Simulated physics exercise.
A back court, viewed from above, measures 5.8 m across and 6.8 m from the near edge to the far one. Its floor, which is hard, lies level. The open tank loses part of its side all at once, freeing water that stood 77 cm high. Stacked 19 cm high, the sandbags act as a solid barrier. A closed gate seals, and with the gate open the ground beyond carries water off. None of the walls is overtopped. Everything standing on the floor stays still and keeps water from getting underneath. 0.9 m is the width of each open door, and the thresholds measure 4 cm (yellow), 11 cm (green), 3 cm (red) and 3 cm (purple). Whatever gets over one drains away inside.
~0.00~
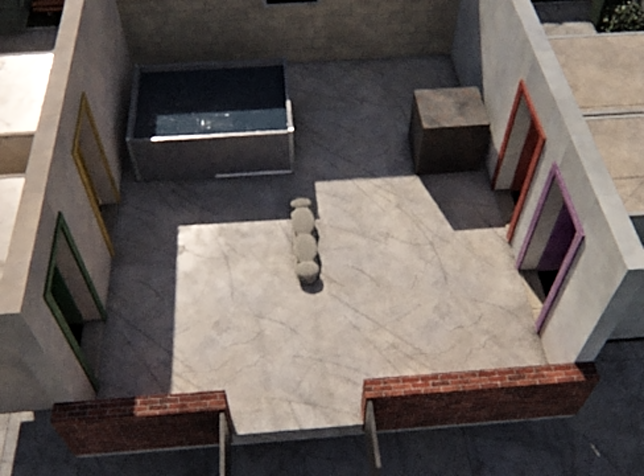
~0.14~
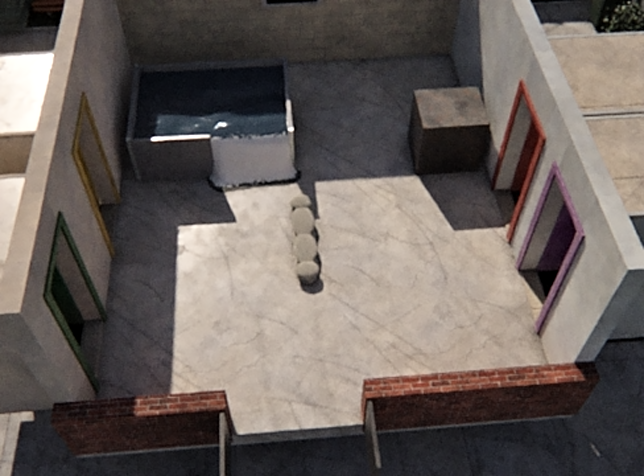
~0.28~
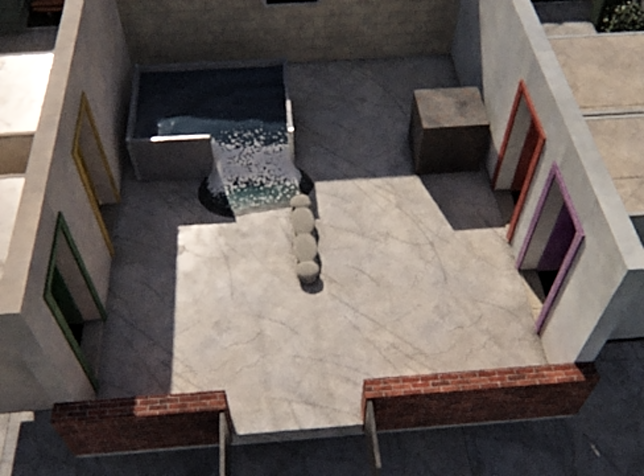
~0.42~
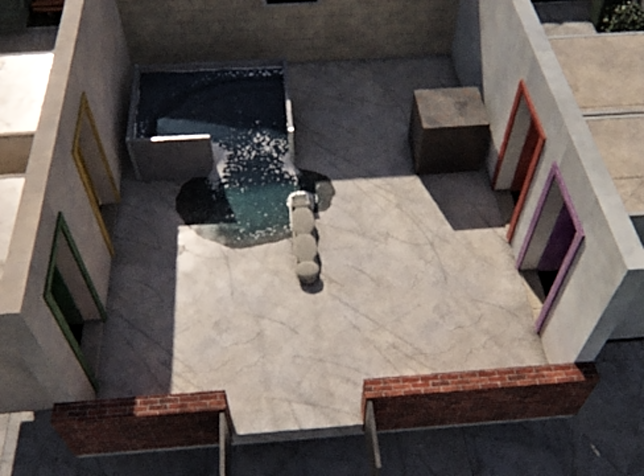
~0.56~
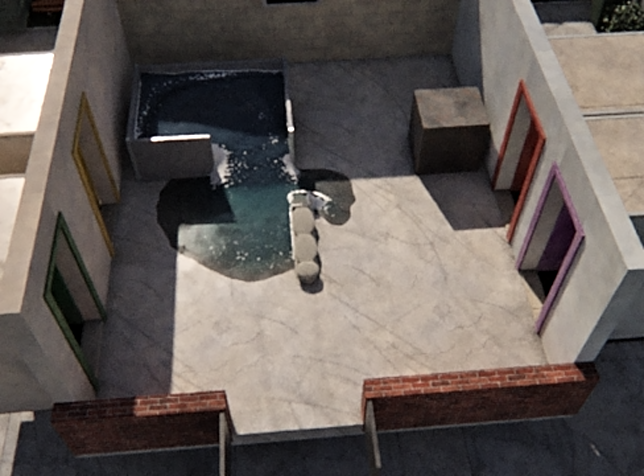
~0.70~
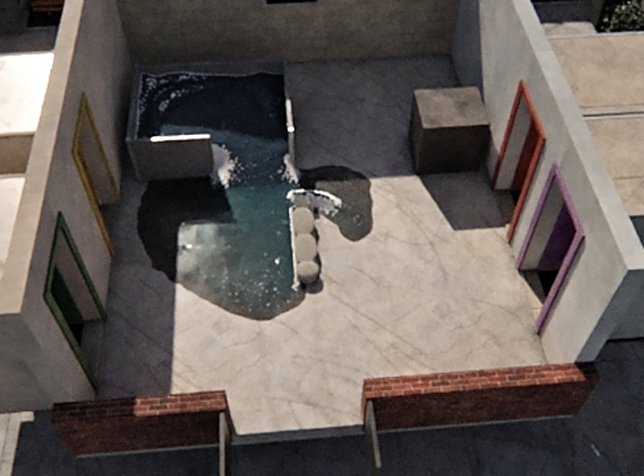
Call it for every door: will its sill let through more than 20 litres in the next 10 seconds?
Yellow door - it will, green door - it will, red door - it will, purple door - it will.
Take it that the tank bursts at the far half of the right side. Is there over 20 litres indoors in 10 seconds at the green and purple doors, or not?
Outcome at green: Not exceeded; outcome at purple: Exceeded.
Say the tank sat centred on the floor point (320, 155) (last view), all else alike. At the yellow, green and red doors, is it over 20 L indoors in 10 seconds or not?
With respect to that limit, yellow ends up inside it, green ends up inside it, red ends up outside it.
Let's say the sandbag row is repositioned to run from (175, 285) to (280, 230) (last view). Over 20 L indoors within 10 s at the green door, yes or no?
Next, green ends up on the low side.
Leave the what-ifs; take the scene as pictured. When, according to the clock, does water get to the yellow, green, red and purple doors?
Doors: Yellow 0.9 s / green 1.4 s / red 1.8 s / purple 2.2 s.
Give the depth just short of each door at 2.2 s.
Depths in centimetres - yellow: 2, green: 9, red: 6, purple: 3.
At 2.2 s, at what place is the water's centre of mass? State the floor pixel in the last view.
I'd put it close to (239, 207).
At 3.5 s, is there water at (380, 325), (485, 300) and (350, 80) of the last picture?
First spot submerged, second submerged, third not yet wet.
After 1.4 s water covers 40 % of the floor and is deepest (40 cm) near (260, 178); yellow door 5 cm at the sill, 0 L in, green door 3 cm at the sill, 0 L in, red door not reached, purple door not reached.
After 2.2 s water covers 55 % of the floor and is deepest (40 cm) near (108, 426); yellow door 2 cm at the sill, 1 L in, green door 9 cm at the sill, 0 L in, red door 6 cm at the sill, 6 L in, purple door not reached.
After 3.5 s water covers 60 % of the floor and is deepest (26 cm) near (197, 405); yellow door 1 cm at the sill, 1 L in, green door 20 cm at the sill, 31 L in, red door 8 cm at the sill, 42 L in, purple door 7 cm at the sill, 22 L in.
After 6.0 s water covers 65 % of the floor and is deepest (15 cm) near (156, 184); yellow door 6 cm at the sill, 9 L in, green door 9 cm at the sill, 55 L in, red door 6 cm at the sill, 61 L in, purple door 5 cm at the sill, 37 L in.
After 10.0 s water covers 85 % of the floor and is deepest (9 cm) near (285, 211); yellow door 6 cm at the sill, 38 L in, green door 5 cm at the sill, 55 L in, red door 5 cm at the sill, 75 L in, purple door 6 cm at the sill, 43 L in.
